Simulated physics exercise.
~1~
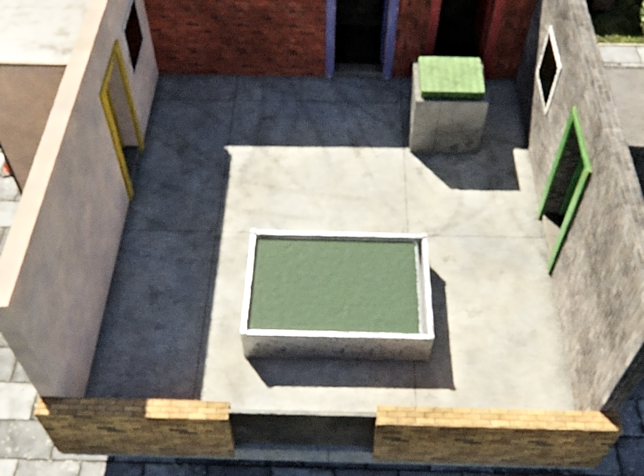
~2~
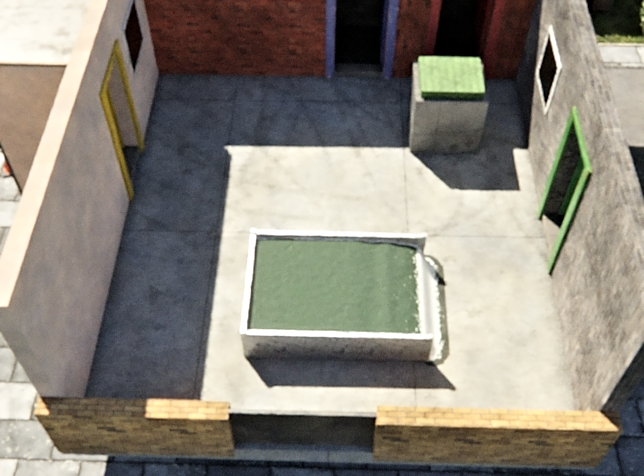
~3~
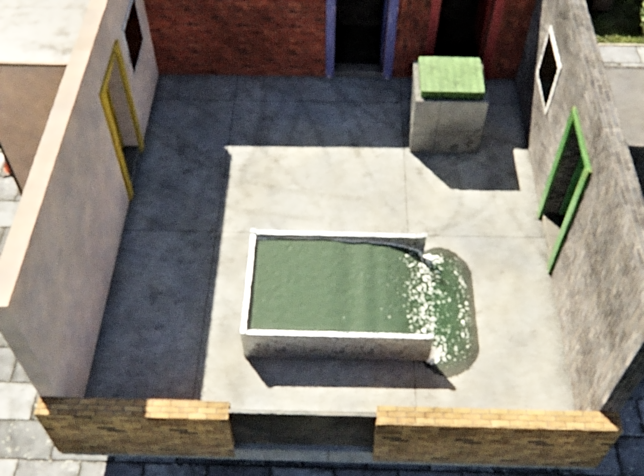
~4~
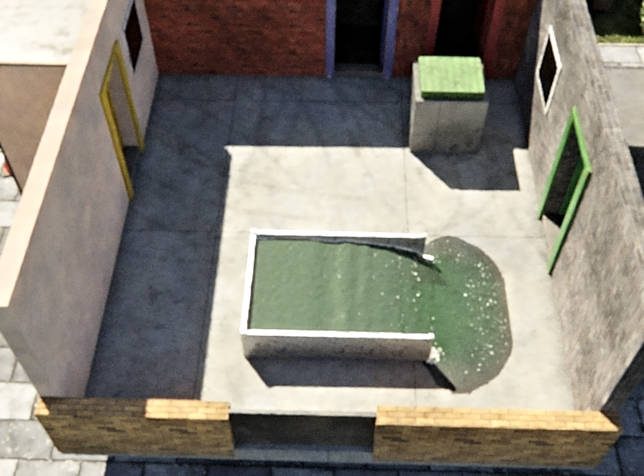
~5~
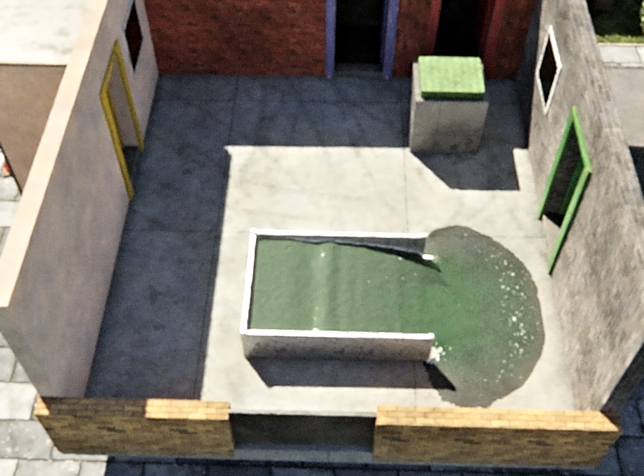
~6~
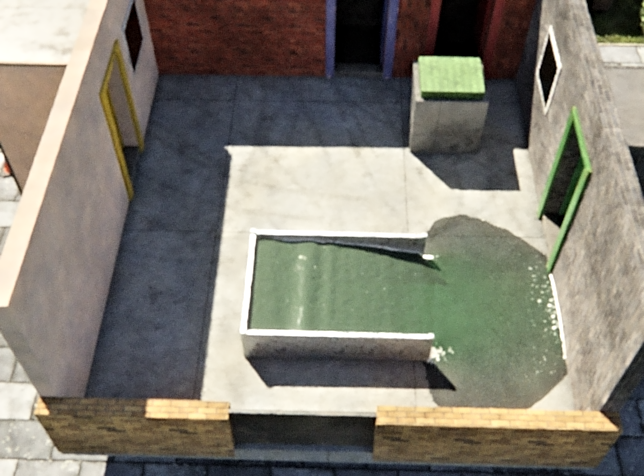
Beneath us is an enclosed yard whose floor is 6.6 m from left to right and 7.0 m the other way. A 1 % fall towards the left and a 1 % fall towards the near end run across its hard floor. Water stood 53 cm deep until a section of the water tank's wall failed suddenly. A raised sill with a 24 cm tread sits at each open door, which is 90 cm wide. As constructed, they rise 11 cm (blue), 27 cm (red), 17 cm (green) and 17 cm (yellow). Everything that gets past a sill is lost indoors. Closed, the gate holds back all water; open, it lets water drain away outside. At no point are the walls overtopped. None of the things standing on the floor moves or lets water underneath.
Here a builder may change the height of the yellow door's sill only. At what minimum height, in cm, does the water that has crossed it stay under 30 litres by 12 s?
From about 6.5 cm.
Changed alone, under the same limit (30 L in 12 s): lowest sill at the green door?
Green door - some 14.5 centimetres.
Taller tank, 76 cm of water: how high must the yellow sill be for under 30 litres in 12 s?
Minimum height: Approx. 11.0 cm.
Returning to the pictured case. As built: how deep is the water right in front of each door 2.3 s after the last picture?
Door by door, in centimetres - blue 0, red 0, green 19, yellow 0.
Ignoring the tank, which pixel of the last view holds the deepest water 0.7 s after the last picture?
At about pixel (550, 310).
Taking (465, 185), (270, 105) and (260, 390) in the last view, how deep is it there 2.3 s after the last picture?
Close to 5, 0 and 0 cm deep.
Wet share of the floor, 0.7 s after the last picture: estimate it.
Wet: Close to 15 %.
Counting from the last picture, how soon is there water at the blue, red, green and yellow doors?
Blue = 3.6 s, red = 2.4 s, green = 0.1 s, yellow = 6.5 s.
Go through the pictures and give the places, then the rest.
The first picture shows still water, 53 cm deep, in the water tank at (338, 285); the yellow door at (124, 129) is dry.
In the second picture, water pours out at (422, 301) and has run 0.3 m, to (442, 355); about 7 cm deep outside, 53 cm at the back.
In the third picture, water pours out at (422, 302) and has run 0.7 m, to (472, 352); about 9 cm deep outside, 53 cm at the back.
In the fourth picture, water pours out at (422, 303) and has run 1.2 m, to (506, 349); about 7 cm deep outside, 53 cm at the back.
In the fifth picture, the gap is at (422, 303), the front 1.6 m out at (538, 338); the back of the water tank holds 53 cm.
In the sixth picture, the gap is at (422, 303), the front 1.9 m out at (564, 361); the back of the water tank holds 53 cm; the yellow door at (124, 129), 5.3 m from the gap, is still 5.0 m from the nearest water.
Then, 0.7 s after the last picture water covers 15 % of the floor, deepest (32 cm) near (550, 310); it has not reached the yellow door.
Then, 2.3 s after the last picture water covers 30 % of the floor, deepest (32 cm) near (559, 439); it has not reached the yellow door.
Then, 11.3 s after the last picture water covers 95 % of the floor, deepest (11 cm) near (78, 427); 8 cm at the yellow door, 0 litres in over its 17 cm sill.
At the yellow door as built, the water peaked near 12 cm, 7.7 s after the last picture.
With a sill of 6 cm, 38 litres would have come in within the 12 s; with 7 cm, 24 litres. So under 30 litres takes about 6.5 cm.
